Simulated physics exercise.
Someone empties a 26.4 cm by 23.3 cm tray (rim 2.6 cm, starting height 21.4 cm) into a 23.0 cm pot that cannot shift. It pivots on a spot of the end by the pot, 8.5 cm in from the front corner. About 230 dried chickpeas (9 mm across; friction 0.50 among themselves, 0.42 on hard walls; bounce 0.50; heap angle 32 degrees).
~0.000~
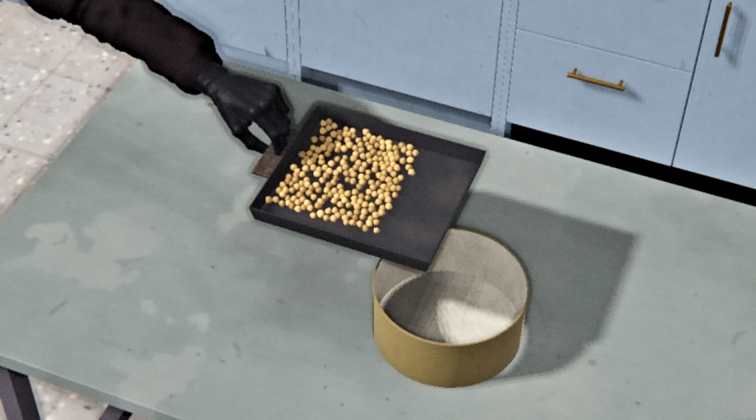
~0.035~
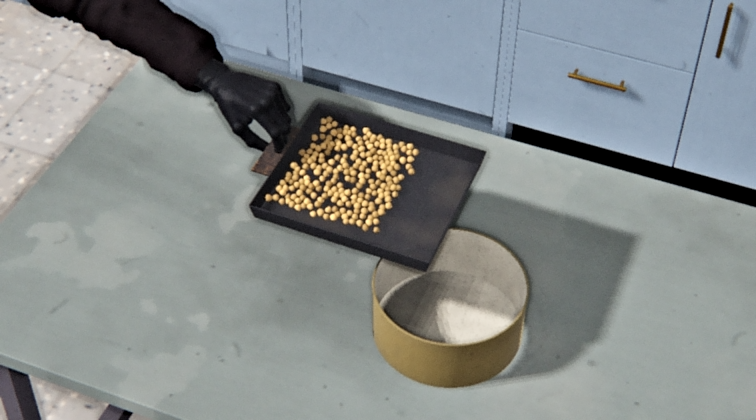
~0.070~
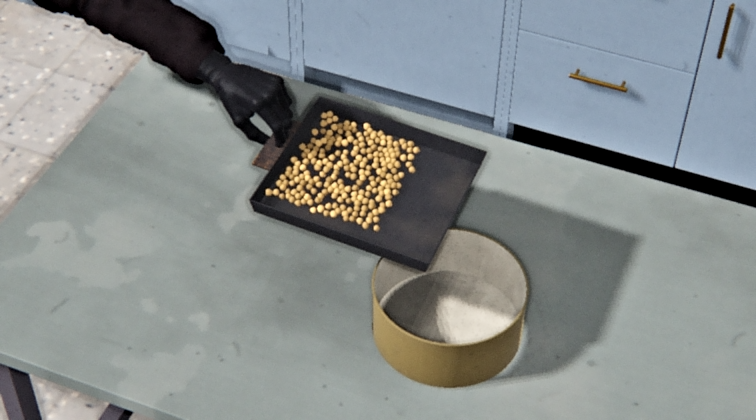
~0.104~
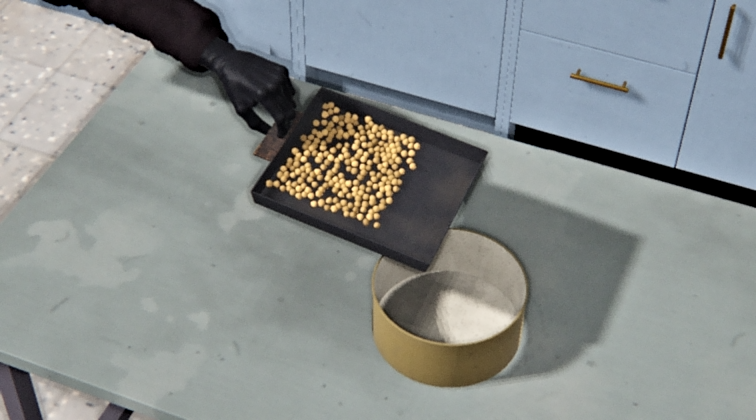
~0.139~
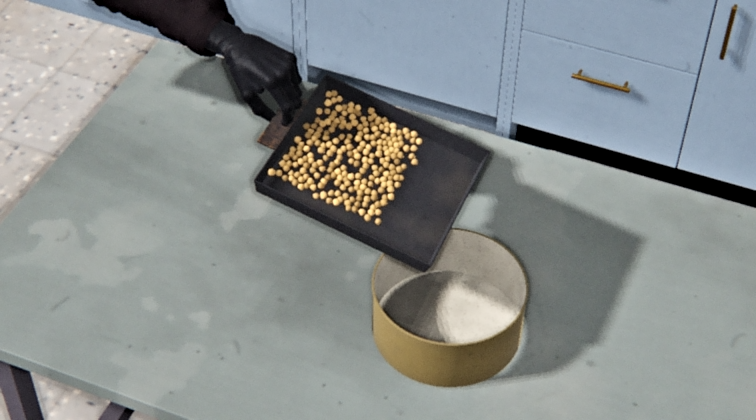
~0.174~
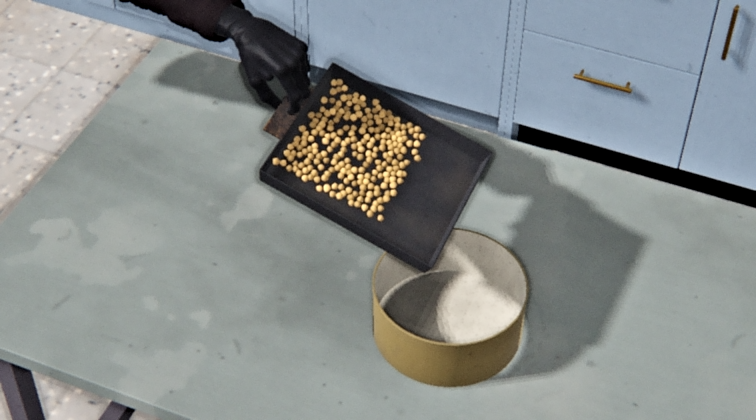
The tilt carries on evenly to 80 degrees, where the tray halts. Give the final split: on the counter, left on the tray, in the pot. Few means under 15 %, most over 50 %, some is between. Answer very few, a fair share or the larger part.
On the counter: A fair share; left on the tray: A fair share; in the pot: A fair share.
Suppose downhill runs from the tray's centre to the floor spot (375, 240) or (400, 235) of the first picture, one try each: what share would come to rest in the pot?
About 45 and 55 per cent.
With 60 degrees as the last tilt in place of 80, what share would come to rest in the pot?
In that case some 20 per cent.
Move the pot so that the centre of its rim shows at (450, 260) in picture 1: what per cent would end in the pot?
Some 15 per cent.
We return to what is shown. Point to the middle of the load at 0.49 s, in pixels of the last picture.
Around (449, 193).
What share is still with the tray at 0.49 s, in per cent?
About 100 per cent.
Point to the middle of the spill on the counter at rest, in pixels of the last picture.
At about (594, 385).
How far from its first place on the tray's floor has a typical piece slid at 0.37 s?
About 3 cm.
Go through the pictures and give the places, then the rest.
The first picture shows tray tilt 0 degrees, front corners at (254, 206) and (427, 259); middle of the pieces at (347, 173); pot at (451, 284).
The second picture shows tray tilt 1 degrees, front corners at (254, 204) and (427, 259); middle of the pieces at (347, 172).
The third picture shows tray tilt 3 degrees, front corners at (254, 199) and (427, 260), lowest corner right front; middle of the pieces at (347, 168).
The fourth picture shows tray tilt 8 degrees, front corners at (256, 190) and (428, 261), lowest corner right front; middle of the pieces at (348, 162).
The fifth picture shows tray tilt 13 degrees, front corners at (259, 179) and (429, 262), lowest corner right front; middle of the pieces at (350, 154).
The sixth picture shows tray tilt 19 degrees, front corners at (264, 169) and (431, 263), lowest corner right front; middle of the pieces at (354, 147); pot at (450, 284). The tray's pace is about 165 degrees a second.
Then, at 0.37 s, tilt 52 degrees; the tray holds 100 %, the pot 0 %.
After 0.49 s, tilt 72 degrees; the tray holds 100 %, the pot 0 %.
After 0.75 s, tilt 80 degrees; the tray holds 30 %, the pot 30 %.
At rest (1.6 s), counter 35 %, tray 30 %, pot 35 %.
